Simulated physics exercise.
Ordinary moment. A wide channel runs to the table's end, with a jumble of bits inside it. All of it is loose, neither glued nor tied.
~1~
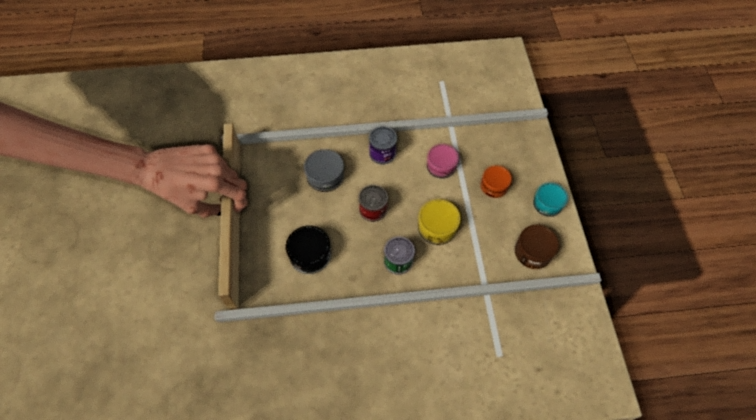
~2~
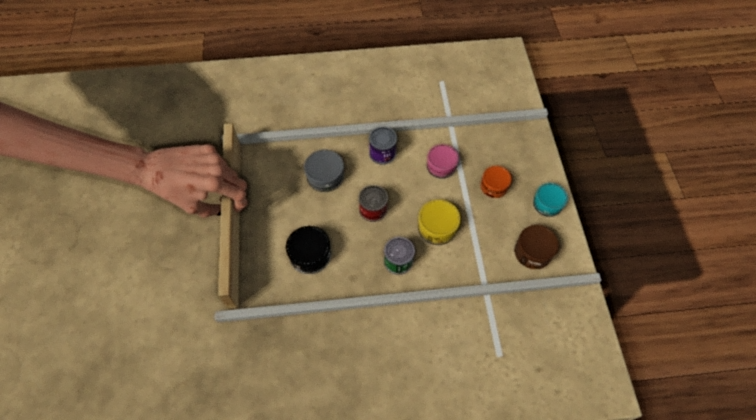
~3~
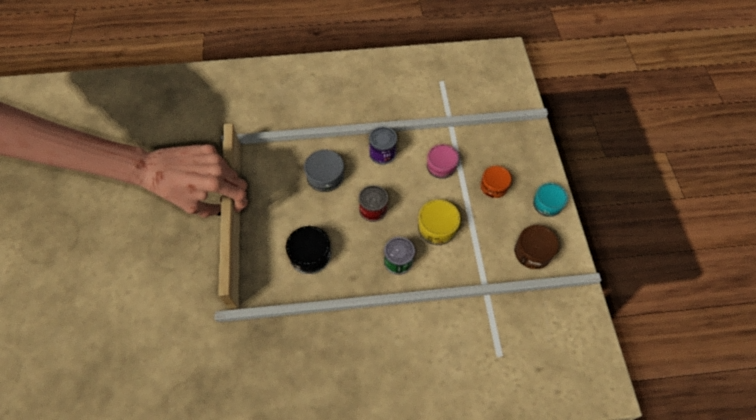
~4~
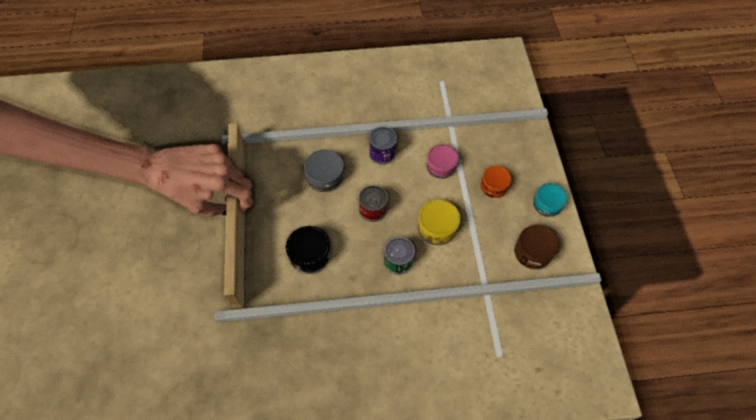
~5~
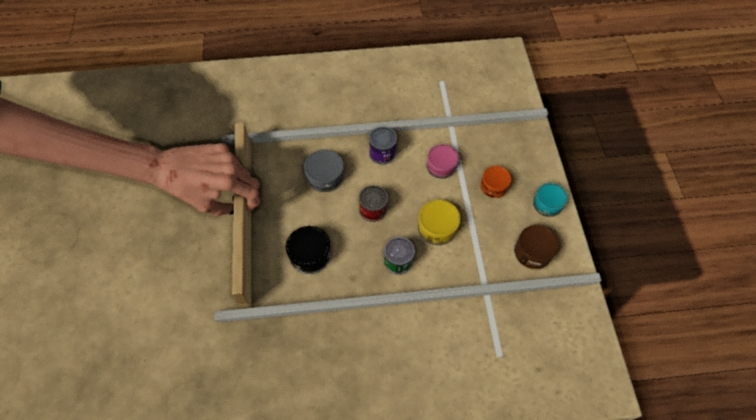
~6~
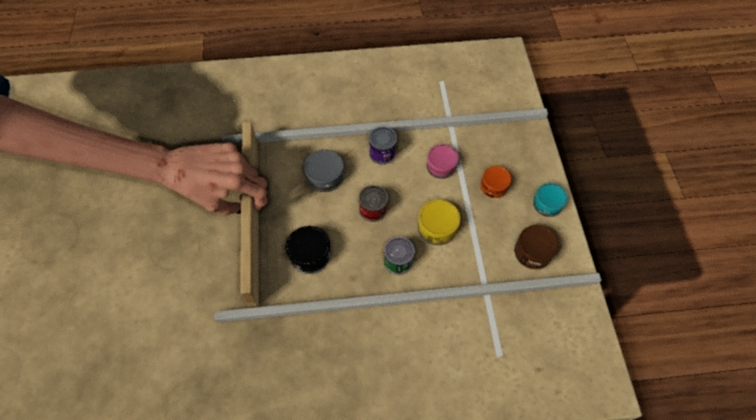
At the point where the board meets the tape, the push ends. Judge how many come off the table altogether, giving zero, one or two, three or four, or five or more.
My judgement: Zero.
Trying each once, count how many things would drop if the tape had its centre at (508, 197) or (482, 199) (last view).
Result, try by try: 1, 0.
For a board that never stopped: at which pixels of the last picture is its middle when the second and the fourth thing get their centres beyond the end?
The first puts it near (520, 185), the next near (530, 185).
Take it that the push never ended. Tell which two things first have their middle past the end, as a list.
Order: Turquoise tin, pink tin.
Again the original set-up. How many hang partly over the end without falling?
As for overhanging, the count is 0.
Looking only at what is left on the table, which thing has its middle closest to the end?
Turquoise tin.
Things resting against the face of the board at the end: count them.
In total, 5.
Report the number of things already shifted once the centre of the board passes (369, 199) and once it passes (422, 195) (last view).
The number moved is 5 and then 7.
Soon after, none off yet; turquoise tin at rest near (550, 200); brown tub at rest near (536, 247); orange tub at rest near (496, 182).
At rest, the number that fall off is zero.
